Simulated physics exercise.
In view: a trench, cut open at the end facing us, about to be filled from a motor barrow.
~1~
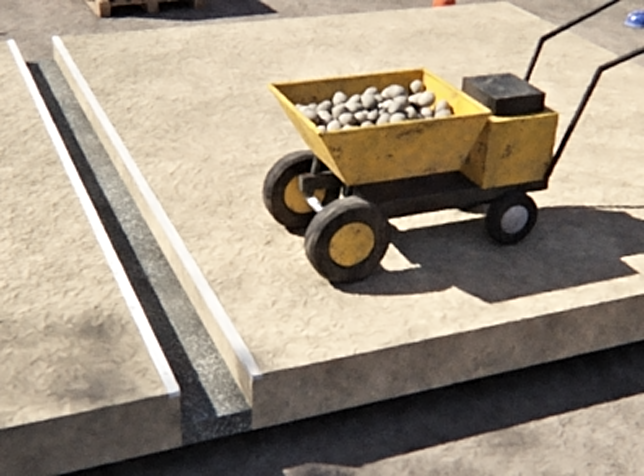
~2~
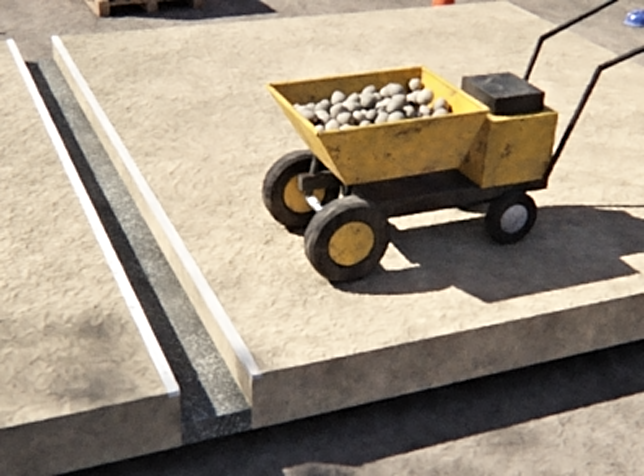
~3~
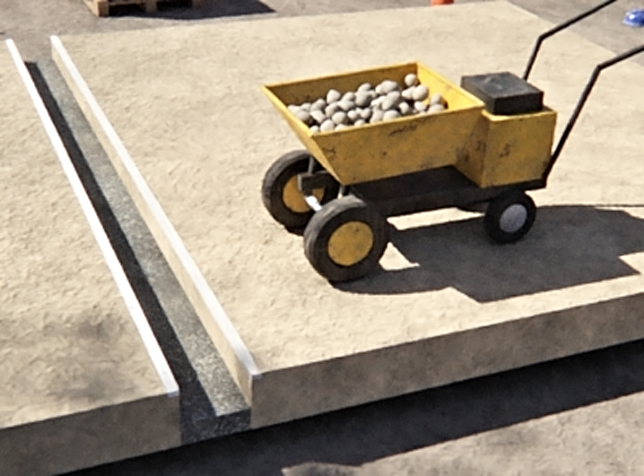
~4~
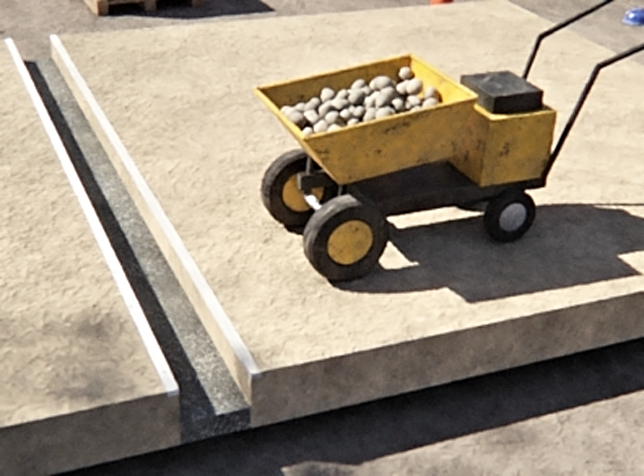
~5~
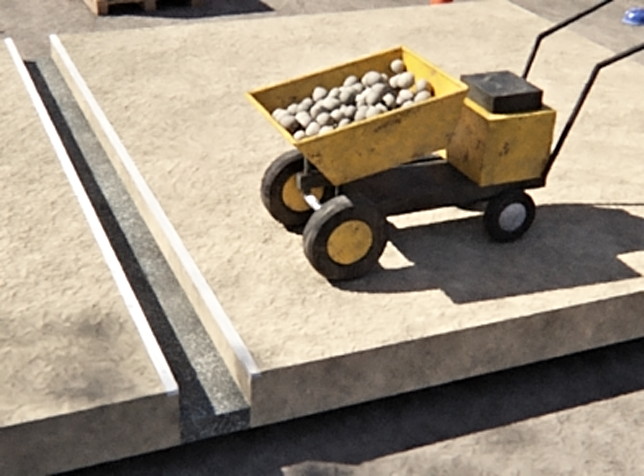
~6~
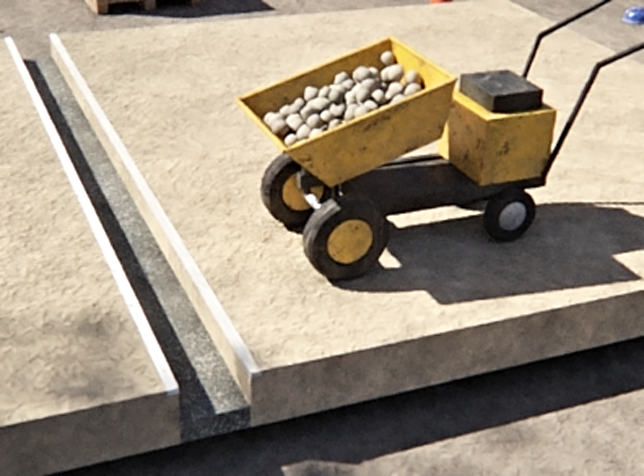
The yellow skip of a small motor barrow, heaped with grey rounded pebbles, stands level at first on a sunlit, pale slab seen from above at an angle. A dark trench with thin, pale raised edges crosses the slab on the left, its near end open, while the barrow's black handles rise at right. The skip tilts gradually leftward, its rear lifting, as the wheels and camera stay still.
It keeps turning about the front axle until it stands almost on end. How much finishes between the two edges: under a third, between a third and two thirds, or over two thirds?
The trench ends with more than two thirds of it.
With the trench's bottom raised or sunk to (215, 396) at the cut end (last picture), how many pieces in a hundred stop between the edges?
About 60 per cent.
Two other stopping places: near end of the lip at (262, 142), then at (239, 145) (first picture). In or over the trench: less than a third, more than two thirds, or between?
In turn: In the middle band; less than a third.
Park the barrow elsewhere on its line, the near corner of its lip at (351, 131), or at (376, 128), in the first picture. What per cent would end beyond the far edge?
In turn 0 and 0 in a hundred.
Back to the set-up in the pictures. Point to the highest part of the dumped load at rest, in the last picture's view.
At about (174, 256).
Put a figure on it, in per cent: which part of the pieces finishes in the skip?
Near 5 %.
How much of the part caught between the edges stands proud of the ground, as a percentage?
Near 25 %.
Soon, skip tipped steeply; all in the skip.
A while on, skip tipped right over; most in the skip; a stray few short of the trench; a small part in or heaped over the trench; a stray few beyond it; a stray few falling.
Towards the end, skip tipped right over; about a quarter in the skip; a small part short of the trench; most in or heaped over the trench; a small part beyond it.
Finally, skip tipped right over; a small part in the skip; a small part short of the trench; most in or heaped over the trench; a small part beyond it.
